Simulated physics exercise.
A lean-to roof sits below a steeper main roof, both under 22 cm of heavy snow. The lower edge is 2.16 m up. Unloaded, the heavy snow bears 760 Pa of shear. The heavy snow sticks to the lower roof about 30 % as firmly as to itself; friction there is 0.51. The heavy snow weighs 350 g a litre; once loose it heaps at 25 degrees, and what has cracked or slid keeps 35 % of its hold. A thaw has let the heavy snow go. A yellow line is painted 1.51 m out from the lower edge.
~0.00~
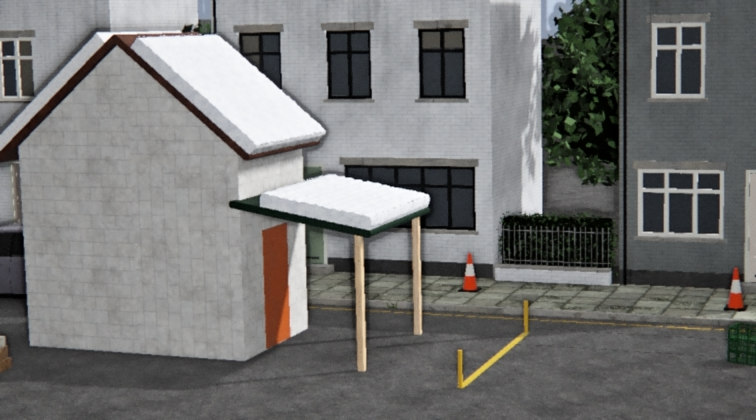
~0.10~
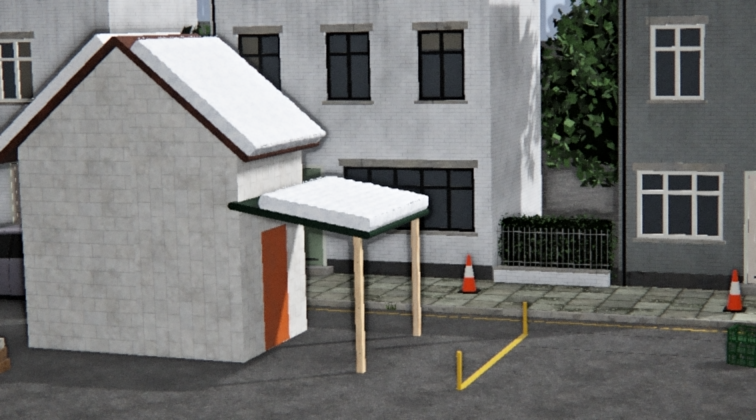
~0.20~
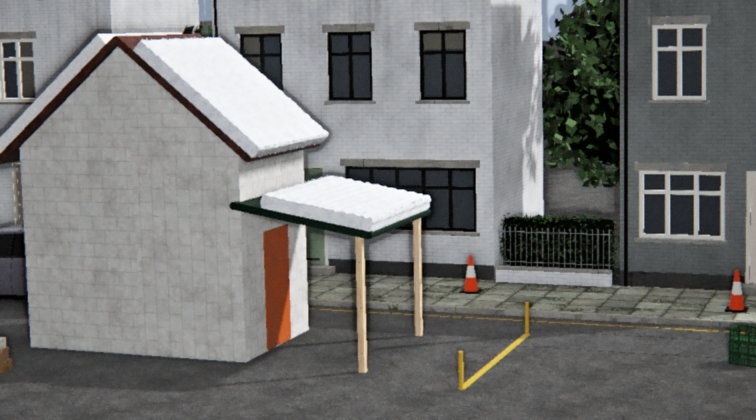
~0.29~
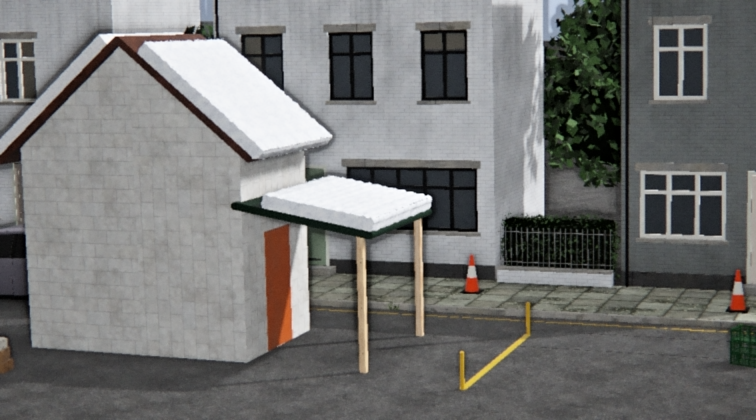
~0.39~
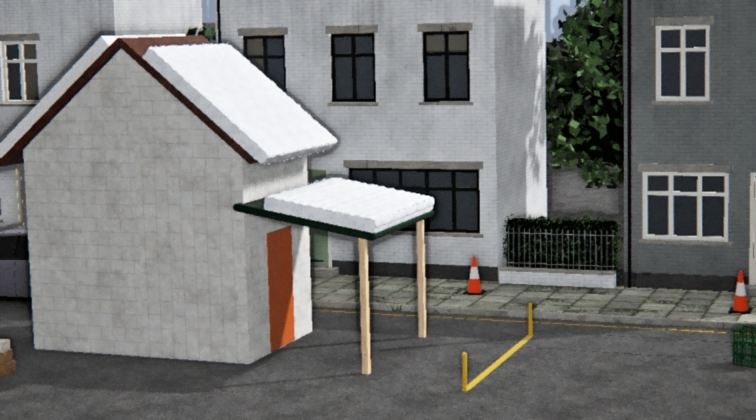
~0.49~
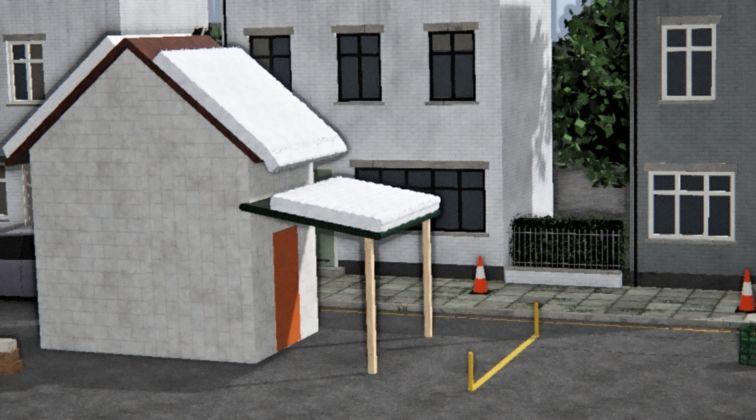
Thick snow sliding slowly down a small pale building's steep roof, baring brown roofing near the ridge and overhanging the lower edge.
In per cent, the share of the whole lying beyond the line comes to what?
Close to 0 per cent.
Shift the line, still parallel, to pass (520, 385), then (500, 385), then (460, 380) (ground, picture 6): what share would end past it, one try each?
In turn about 0 %, 0 %, 0 %.
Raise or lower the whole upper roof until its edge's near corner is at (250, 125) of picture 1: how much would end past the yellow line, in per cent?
It would be near 0 %.
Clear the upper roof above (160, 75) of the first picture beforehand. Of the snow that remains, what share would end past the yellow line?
In that case some 0 per cent.
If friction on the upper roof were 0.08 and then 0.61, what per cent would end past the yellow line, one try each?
In that order: 1 %, 0 %.
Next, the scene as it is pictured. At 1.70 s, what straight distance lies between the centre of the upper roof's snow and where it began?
Roughly 2.2 m.
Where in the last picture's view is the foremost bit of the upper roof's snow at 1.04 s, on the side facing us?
Near (312, 199).
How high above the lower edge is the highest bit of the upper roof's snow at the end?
Some 1.1 m.
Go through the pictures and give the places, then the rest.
The first frame shows leading edge of the heavy snow at (251, 147).
The second frame shows leading edge of the heavy snow at (251, 149), its middle shifted 10 mm.
The third frame shows leading edge of the heavy snow at (254, 150), its middle shifted 4.0 cm, 1 % of it past the upper edge, in one piece.
The fourth frame shows leading edge of the heavy snow at (257, 153), its middle shifted 9.3 cm, 3 % of it past the upper edge, in one piece.
The fifth frame shows leading edge of the heavy snow at (263, 155), its middle shifted 17 cm, 7 % of it past the upper edge, in one piece.
The sixth frame shows leading edge of the heavy snow at (274, 156), its middle shifted 27 cm, 11 % of it past the upper edge, cracking.
After 1.04 s, none is below the lower edge and 0 % is past the line.
After 1.70 s, none is below the lower edge and 0 % is past the line.
After 2.35 s, none is below the lower edge and 0 % is past the line.
After 3.00 s, none is below the lower edge and 0 % is past the line.
After 3.80 s, at the end, none is below the lower edge and 0 % is past the line.
